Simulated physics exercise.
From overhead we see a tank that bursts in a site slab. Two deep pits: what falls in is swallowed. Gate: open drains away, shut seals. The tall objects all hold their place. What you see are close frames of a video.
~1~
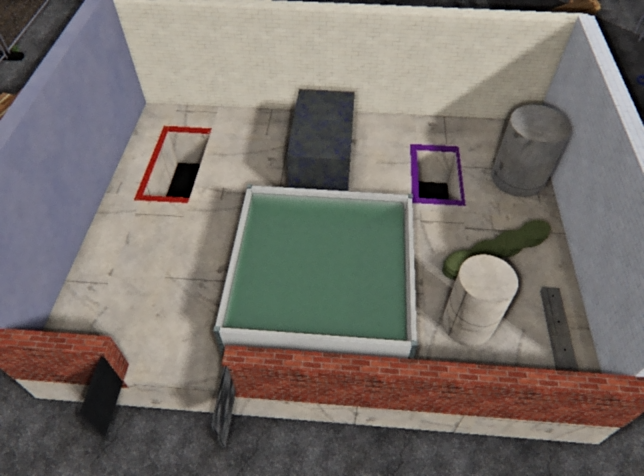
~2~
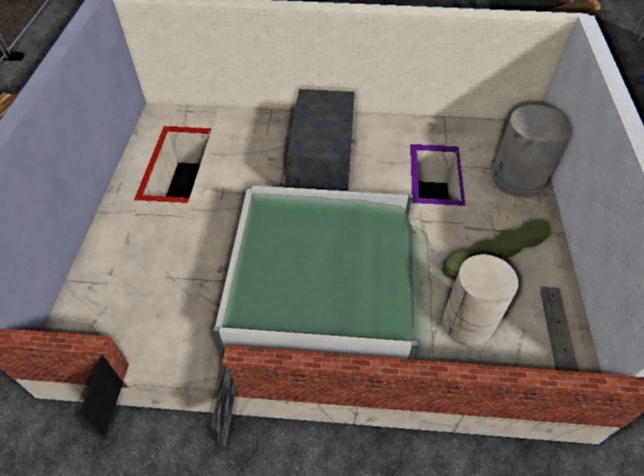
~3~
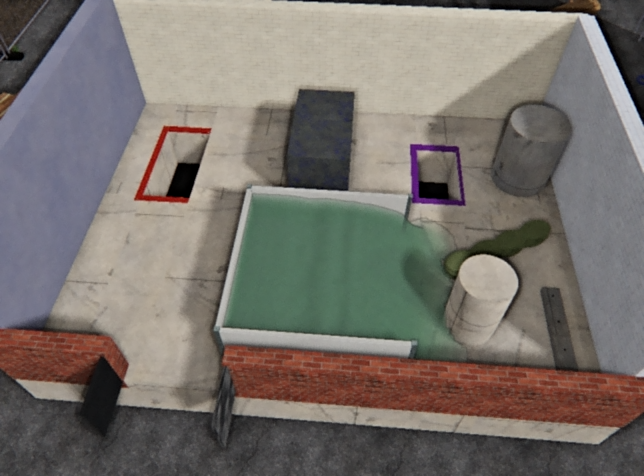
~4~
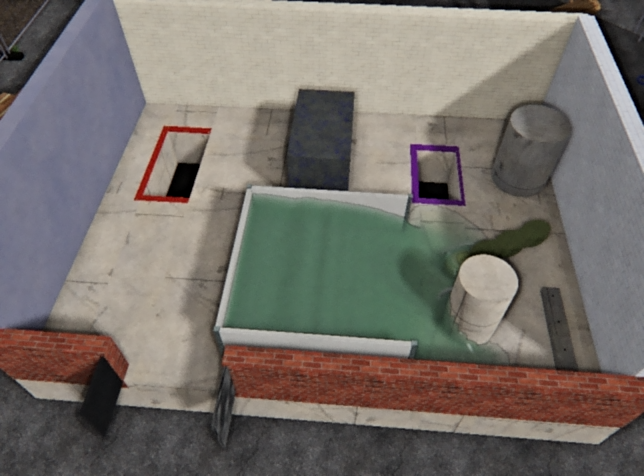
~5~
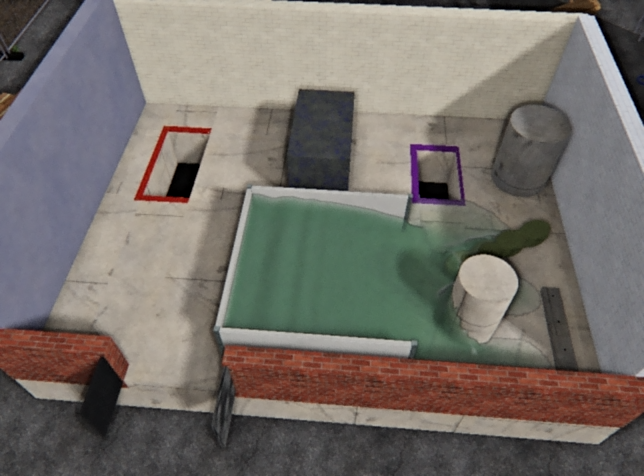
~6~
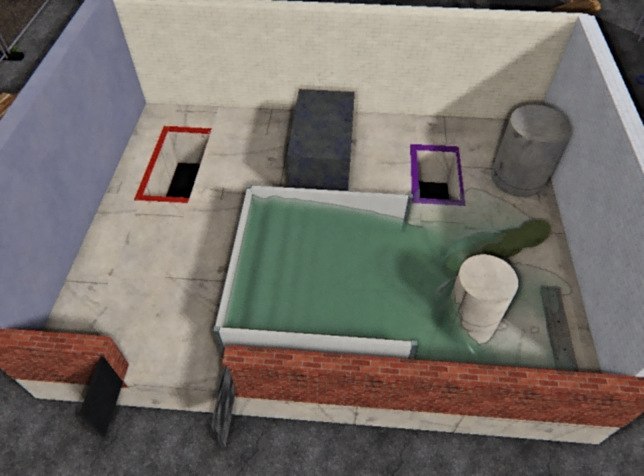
Green water pouring from the open right side of a square tank, spreading across a pale slab around a white cylinder.
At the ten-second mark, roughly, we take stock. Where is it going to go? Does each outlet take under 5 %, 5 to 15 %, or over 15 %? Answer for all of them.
Answer: The gate takes under 5 %; the purple pit takes over 15 %; the red pit takes under 5 %.
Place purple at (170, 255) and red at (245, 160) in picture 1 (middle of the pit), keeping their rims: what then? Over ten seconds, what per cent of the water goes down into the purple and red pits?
The purple pit takes around 2 percent, while the red pit takes around 6 percent.
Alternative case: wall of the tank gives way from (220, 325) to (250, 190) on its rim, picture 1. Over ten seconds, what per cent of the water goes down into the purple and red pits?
The purple pit takes 2 per cent and the red pit 45 per cent.
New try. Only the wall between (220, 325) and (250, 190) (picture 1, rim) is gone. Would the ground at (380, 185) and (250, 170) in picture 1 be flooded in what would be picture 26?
The first would be still unwetted and the second still unwetted.
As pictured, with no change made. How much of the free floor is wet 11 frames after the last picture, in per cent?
Near 35 in a hundred.
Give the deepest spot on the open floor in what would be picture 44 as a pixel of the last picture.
Somewhere around (482, 273).
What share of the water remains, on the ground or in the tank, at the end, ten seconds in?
Some 60 per cent.
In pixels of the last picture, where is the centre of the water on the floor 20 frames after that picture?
About (430, 272) in the last view.
A moment on, water covers 30 % of the floor; the gate 0 %, the purple pit 0 %, the red pit 0 %.
Next, water covers 35 % of the floor; the gate 0 %, the purple pit 3 %, the red pit 0 %.
Then, water covers 45 % of the floor; the gate 0 %, the purple pit 11 %, the red pit 0 %.
Later, water covers 60 % of the floor; the gate 1 %, the purple pit 24 %, the red pit 0 %.
In the end, water covers 70 % of the floor; the gate 3 %, the purple pit 36 %, the red pit 2 %.
